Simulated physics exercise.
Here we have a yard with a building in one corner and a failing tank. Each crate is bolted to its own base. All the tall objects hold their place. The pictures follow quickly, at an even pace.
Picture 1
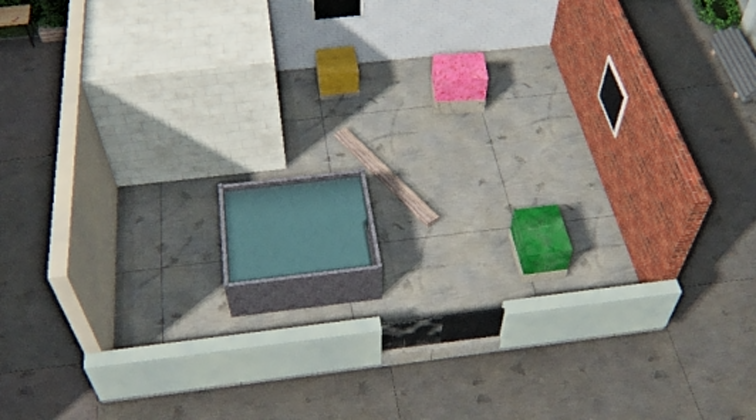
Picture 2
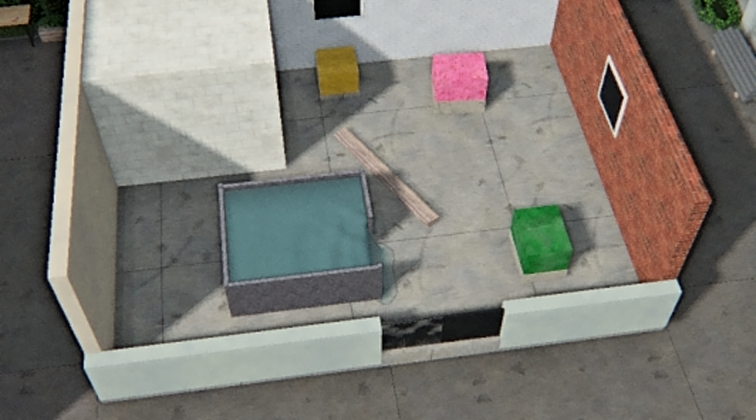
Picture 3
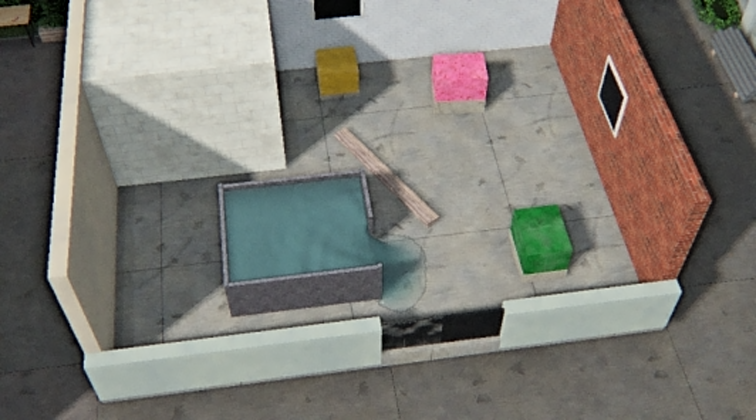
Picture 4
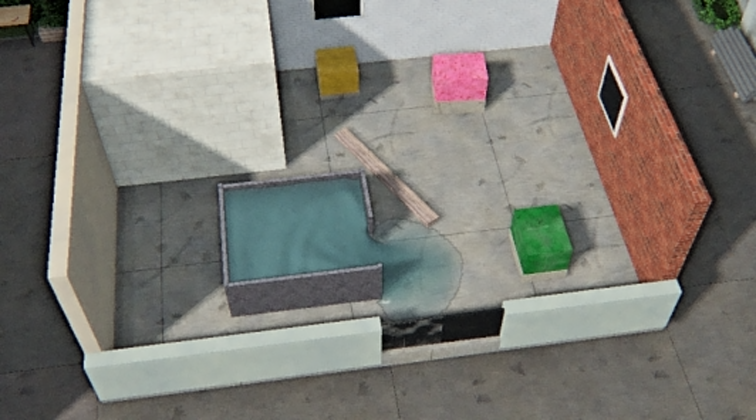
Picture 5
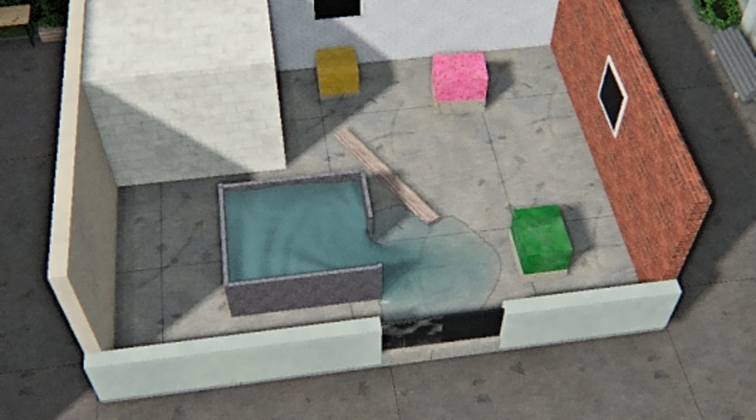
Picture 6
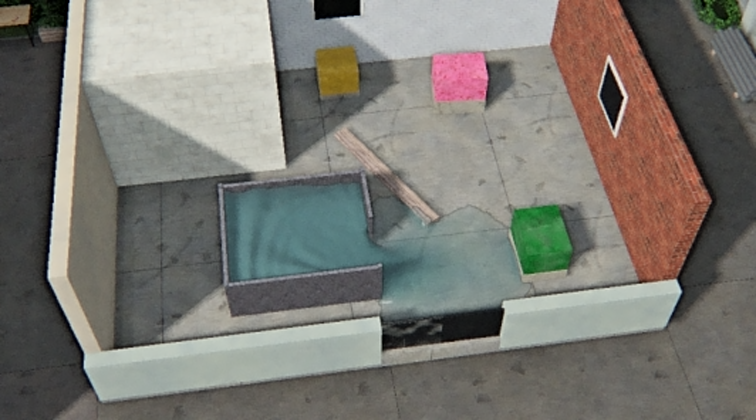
Water poured out through a gap in the right side of a gray tank in a walled yard, spreading across the paving past the end of a plank and reaching the green block.
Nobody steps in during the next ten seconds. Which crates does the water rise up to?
The green crate is wetted; the pink crate escapes dry; the yellow crate is wetted.
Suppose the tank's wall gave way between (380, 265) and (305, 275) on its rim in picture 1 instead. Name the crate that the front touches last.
It is the yellow-painted one.
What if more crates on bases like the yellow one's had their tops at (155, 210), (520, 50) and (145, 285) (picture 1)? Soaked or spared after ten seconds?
In that order: Is spared, gets wet, is spared.
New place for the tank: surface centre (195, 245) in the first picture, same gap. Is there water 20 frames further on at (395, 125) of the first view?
There: Free of water.
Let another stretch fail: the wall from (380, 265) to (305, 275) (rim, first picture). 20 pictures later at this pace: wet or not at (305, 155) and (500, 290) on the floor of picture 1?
In turn: Free of water, wet.
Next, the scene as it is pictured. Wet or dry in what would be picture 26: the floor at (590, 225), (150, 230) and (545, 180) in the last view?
In that order: Awash, dry, awash.
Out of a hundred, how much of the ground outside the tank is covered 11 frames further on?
I make it 35 per cent.
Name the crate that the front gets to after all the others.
It is the yellow one.
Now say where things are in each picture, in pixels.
In the first picture, the tank at (298, 228) is whole and still.
In the second picture, the front is at (383, 302), out from the gap at (373, 263).
In the third picture, water pours out at (373, 263) and has run to (418, 251).
In the fourth picture, water pours out at (373, 264) and has run to (454, 253).
In the fifth picture, the front is at (496, 263), out from the gap at (373, 264).
In the sixth picture, the front is at (525, 288), out from the gap at (373, 264).
A moment on, water covers 25 % of the floor; the green crate water round its plinth, the pink crate not reached, the yellow crate not reached.
Next, water covers 35 % of the floor; the green crate water round its plinth, the pink crate not reached, the yellow crate not reached.
Then, water covers 45 % of the floor; the green crate water round its plinth, the pink crate water round its plinth, the yellow crate not reached.
Later, water covers 70 % of the floor; the green crate water round its plinth, the pink crate water round its plinth, the yellow crate water round its plinth.
In the end, water covers 85 % of the floor; the green crate was topped, the pink crate stayed above the water, the yellow crate was topped.
